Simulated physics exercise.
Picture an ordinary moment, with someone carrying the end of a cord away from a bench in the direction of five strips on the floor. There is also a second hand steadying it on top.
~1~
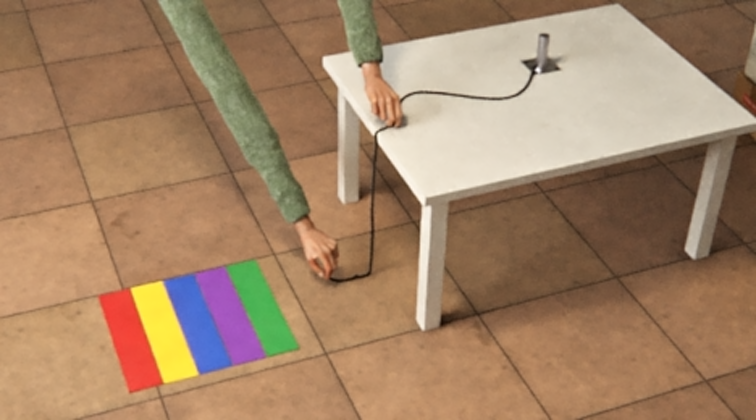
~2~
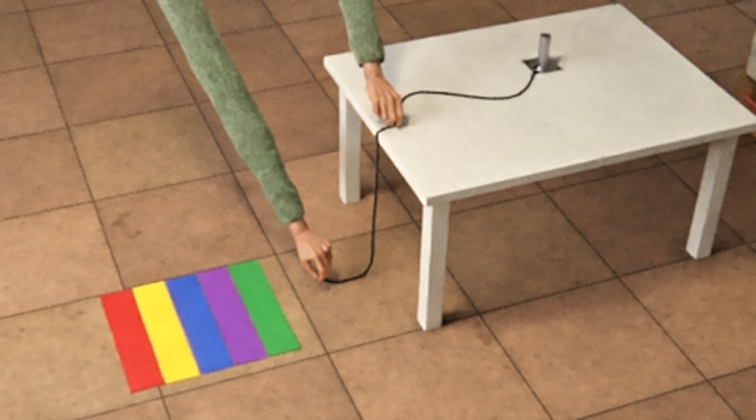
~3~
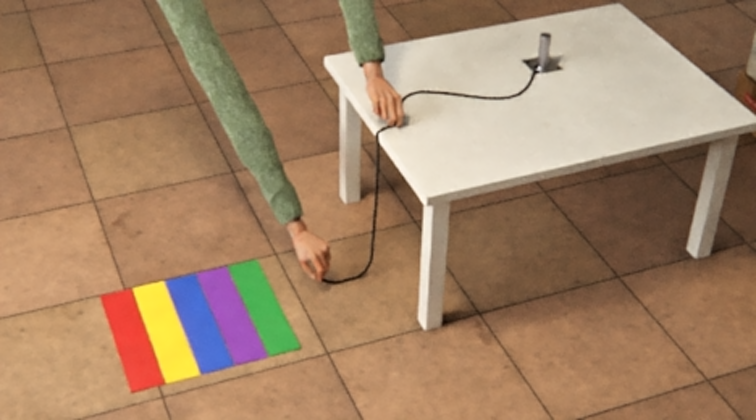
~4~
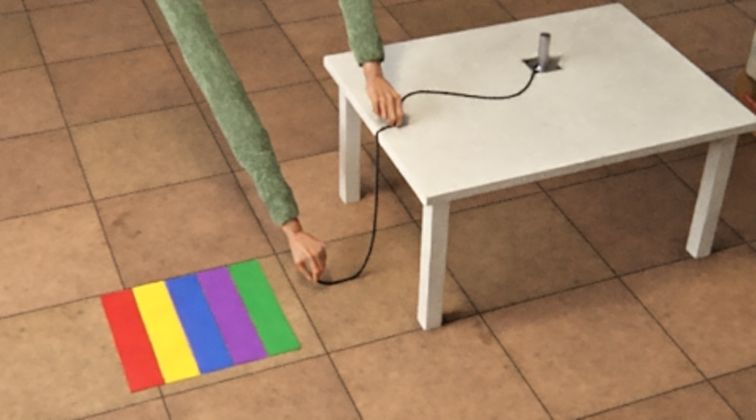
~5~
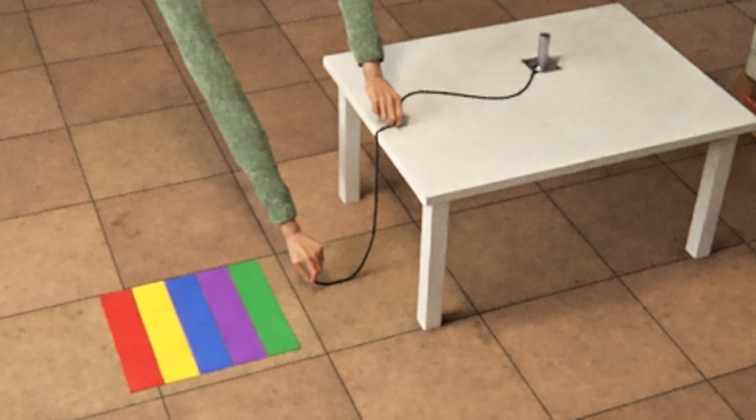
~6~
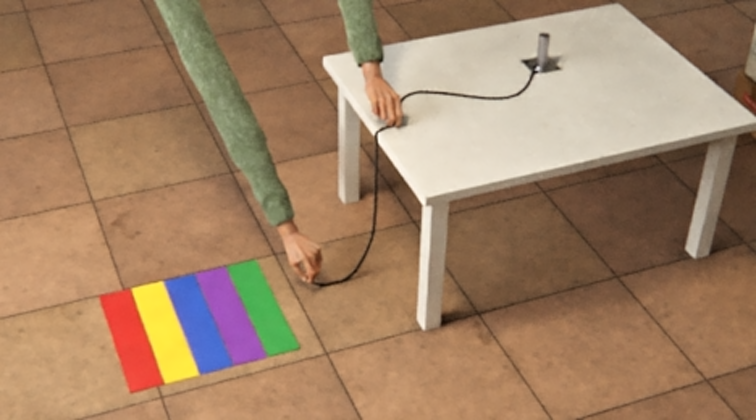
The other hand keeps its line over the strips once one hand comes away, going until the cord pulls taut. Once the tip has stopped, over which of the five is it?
Over the yellow strip.
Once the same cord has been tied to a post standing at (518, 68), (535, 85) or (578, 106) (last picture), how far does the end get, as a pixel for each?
In pixels, the answers are (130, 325), (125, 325) and (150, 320).
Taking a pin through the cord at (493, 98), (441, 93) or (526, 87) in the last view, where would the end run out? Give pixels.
Try 1: (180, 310); try 2: (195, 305); try 3: (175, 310).
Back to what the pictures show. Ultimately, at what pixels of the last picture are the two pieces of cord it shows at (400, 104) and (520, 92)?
They go to (377, 120) and to (490, 81).
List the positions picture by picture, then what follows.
End (325, 275); green (276, 335); purple (243, 344); blue (209, 352); yellow (175, 361); red (140, 370), in the first picture.
End (318, 277); cord through (529, 83) (472, 97) (403, 100) (378, 142) (375, 202) (372, 261), in the second picture.
End (317, 277), in the third picture.
End (312, 278); cord through (529, 82) (472, 96) (403, 99) (378, 141) (376, 201) (366, 262), in the fourth picture.
End (310, 279), in the fifth picture.
End (308, 279); cord through (528, 83) (471, 97) (402, 100) (377, 142) (376, 202) (361, 262), in the sixth picture.
Soon after, end near (220, 301); over purple.
Then, end near (182, 310); over blue.
At full stretch, end near (158, 316); over yellow. It gets as far as the yellow strip.
